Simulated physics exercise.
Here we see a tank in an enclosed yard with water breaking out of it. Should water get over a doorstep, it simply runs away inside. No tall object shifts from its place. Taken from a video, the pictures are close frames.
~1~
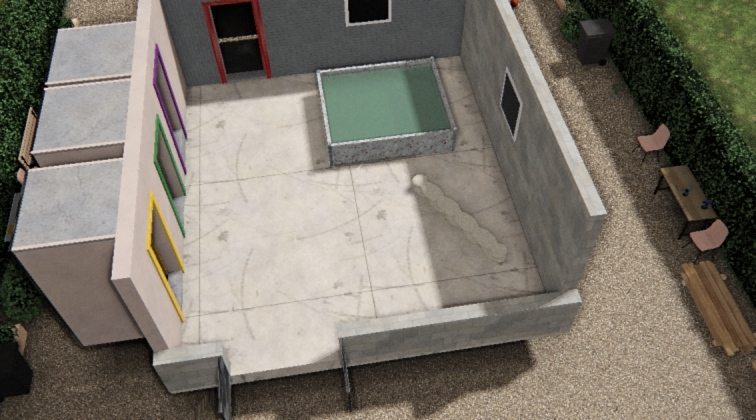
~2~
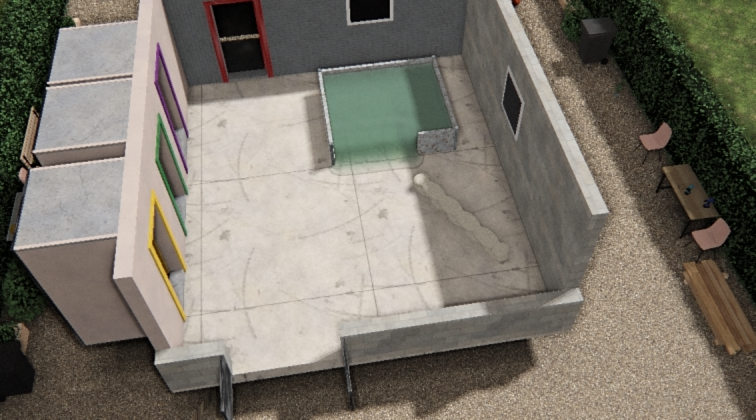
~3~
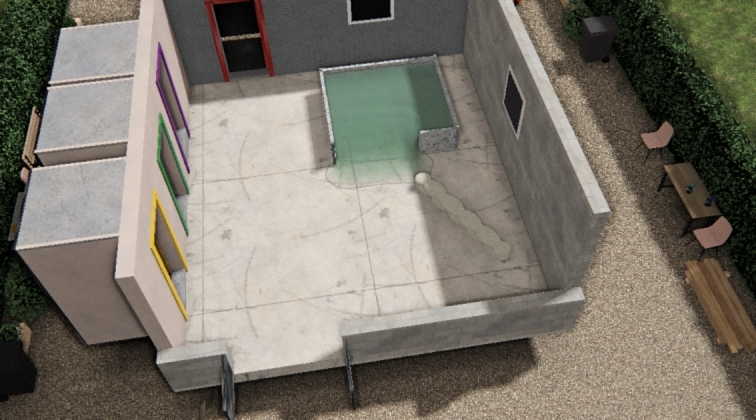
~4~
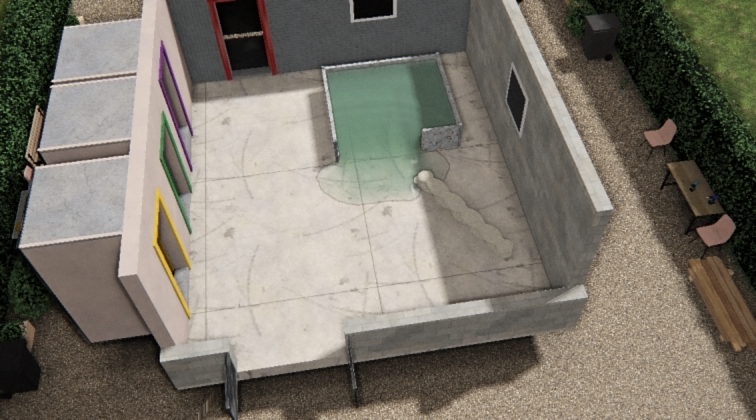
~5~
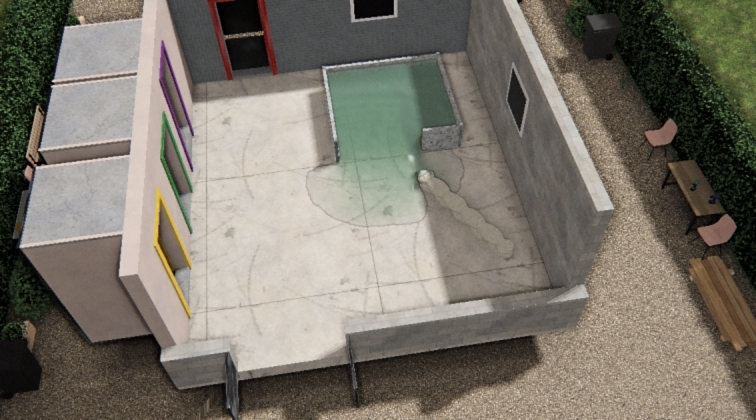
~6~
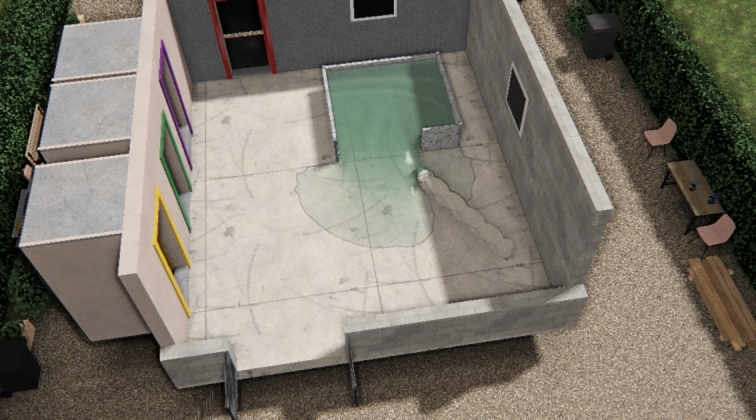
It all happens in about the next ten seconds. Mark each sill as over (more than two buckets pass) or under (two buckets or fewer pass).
The red door is under, the green door is under, the yellow door is under, the purple door is under.
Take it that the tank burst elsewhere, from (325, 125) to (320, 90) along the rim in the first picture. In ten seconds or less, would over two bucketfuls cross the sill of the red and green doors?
Looking at both, the red one exceeds the mark while the green one exceeds the mark.
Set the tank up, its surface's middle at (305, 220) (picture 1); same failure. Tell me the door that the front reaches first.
Observation: The yellow door.
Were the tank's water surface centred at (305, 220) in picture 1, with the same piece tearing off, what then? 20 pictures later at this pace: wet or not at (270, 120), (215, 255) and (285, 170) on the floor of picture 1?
Spared, hit, spared.
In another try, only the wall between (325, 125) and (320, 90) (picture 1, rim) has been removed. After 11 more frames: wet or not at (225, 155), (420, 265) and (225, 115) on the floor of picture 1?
Log: Point 1 inundated; point 2 unreached; point 3 inundated.
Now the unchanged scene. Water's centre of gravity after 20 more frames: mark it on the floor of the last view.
Estimate: (383, 194).
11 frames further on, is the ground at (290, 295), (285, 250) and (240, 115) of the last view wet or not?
In turn, the points end up soaked, soaked and high and dry.
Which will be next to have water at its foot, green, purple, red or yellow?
It's the door marked yellow.
A moment on, water covers 30 % of the floor; the red door not reached, the green door not reached, the yellow door not reached, the purple door not reached.
Next, water covers 45 % of the floor; the red door not reached, the green door not reached, the yellow door not reached, the purple door not reached.
Then, water covers 55 % of the floor; the red door not reached, the green door not reached, the yellow door wet at the sill, nothing in, the purple door not reached.
Later, water covers 65 % of the floor; the red door not reached, the green door wet at the sill, nothing in, the yellow door wet at the sill, nothing in, the purple door not reached.
In the end, water covers 90 % of the floor; the red door not reached, the green door under two buckets in, the yellow door wet at the sill, nothing in, the purple door wet at the sill, nothing in.
